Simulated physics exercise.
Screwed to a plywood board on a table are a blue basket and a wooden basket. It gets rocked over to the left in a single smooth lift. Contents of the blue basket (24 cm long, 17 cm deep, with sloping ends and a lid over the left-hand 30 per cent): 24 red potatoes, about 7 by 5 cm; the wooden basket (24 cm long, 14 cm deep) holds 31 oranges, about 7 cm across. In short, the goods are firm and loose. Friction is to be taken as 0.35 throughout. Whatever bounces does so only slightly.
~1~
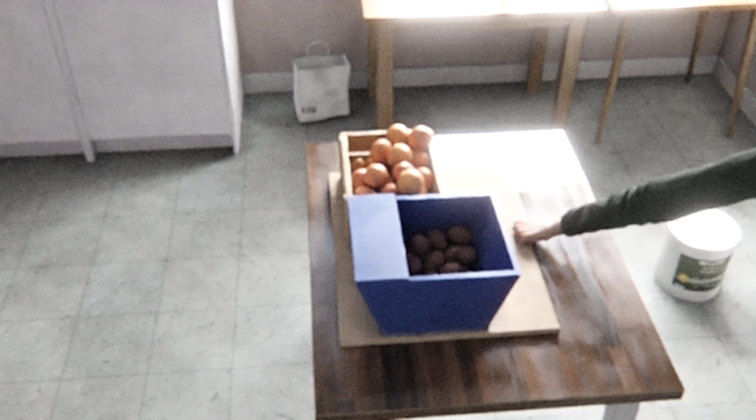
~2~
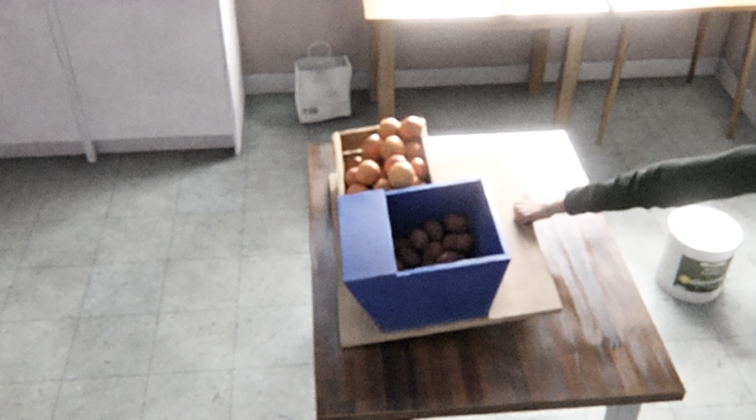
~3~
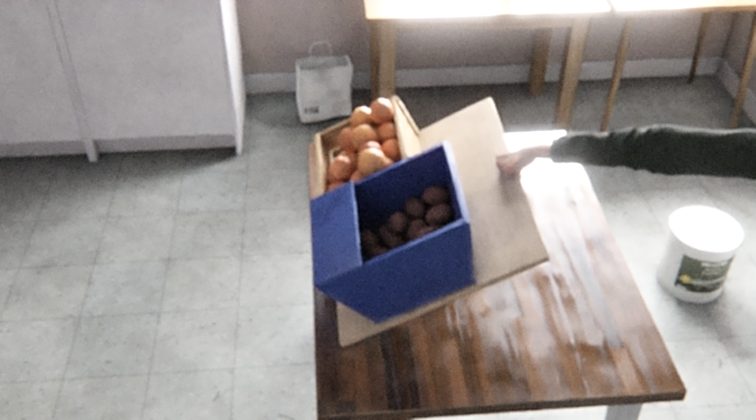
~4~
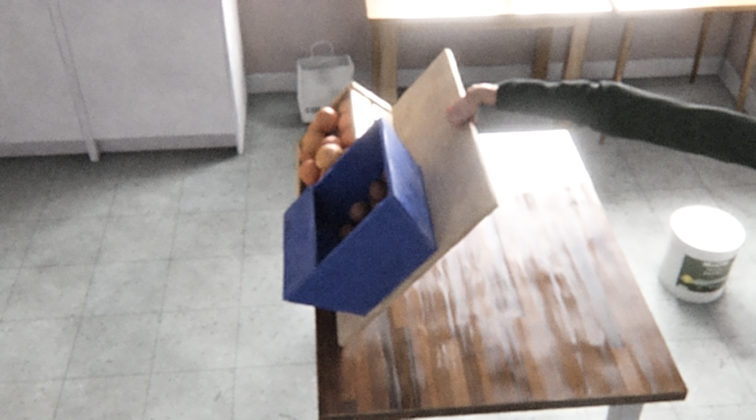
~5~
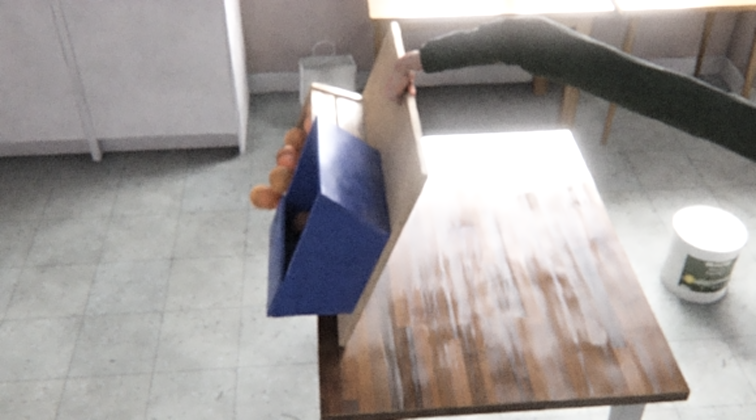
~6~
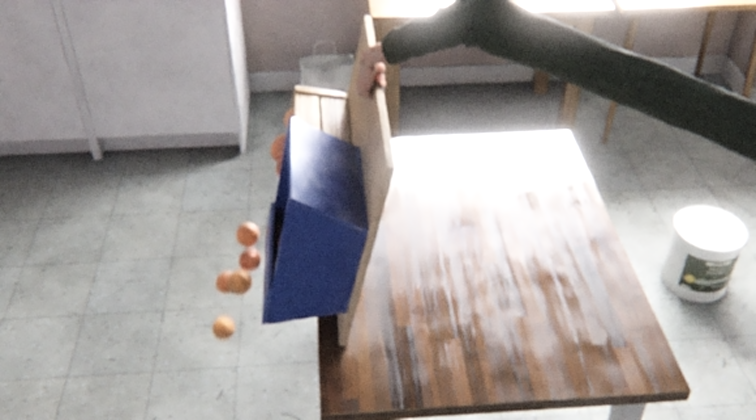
We see a hand lift the right side of a board holding a blue container of dark round items and a wooden basket of oranges, tilting it steeply to the left until several oranges drop out past the table's edge.
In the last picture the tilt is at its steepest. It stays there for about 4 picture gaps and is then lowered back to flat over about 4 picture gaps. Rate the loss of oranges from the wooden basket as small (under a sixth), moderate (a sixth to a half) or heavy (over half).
The loss is moderate.
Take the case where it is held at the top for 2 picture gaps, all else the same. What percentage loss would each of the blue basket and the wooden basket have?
That would cost blue basket 0 per cent of its load and wooden basket 30 per cent.
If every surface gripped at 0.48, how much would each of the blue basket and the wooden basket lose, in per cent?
Blue basket 0, wooden basket 30 per cent.
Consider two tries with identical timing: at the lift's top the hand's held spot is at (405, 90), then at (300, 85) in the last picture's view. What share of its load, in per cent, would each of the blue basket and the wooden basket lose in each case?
First try, then second: The blue basket sheds 0 then 0 per cent, and the wooden basket sheds 20 then 100 per cent.
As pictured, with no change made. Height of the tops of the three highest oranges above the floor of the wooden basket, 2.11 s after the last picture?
14 centimetres high, more or less.
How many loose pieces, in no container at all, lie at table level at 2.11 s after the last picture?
Near 0, by my count.
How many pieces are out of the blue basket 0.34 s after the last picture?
Blue basket: About 0.
Then, 0.34 s after the last picture, tilt 78°; blue basket 24 in, 0 out and wooden basket 21 in, 10 out.
Then, 0.76 s after the last picture, tilt 78°; blue basket 24 in, 0 out and wooden basket 21 in, 10 out.
Then, 1.35 s after the last picture, tilt 9°; blue basket 24 in, 0 out and wooden basket 20 in, 11 out.
Final count (2.11 s after the last picture), blue basket 24 in, 0 out and wooden basket 20 in, 11 out. Asked share, 11 of 31, 35 per cent.
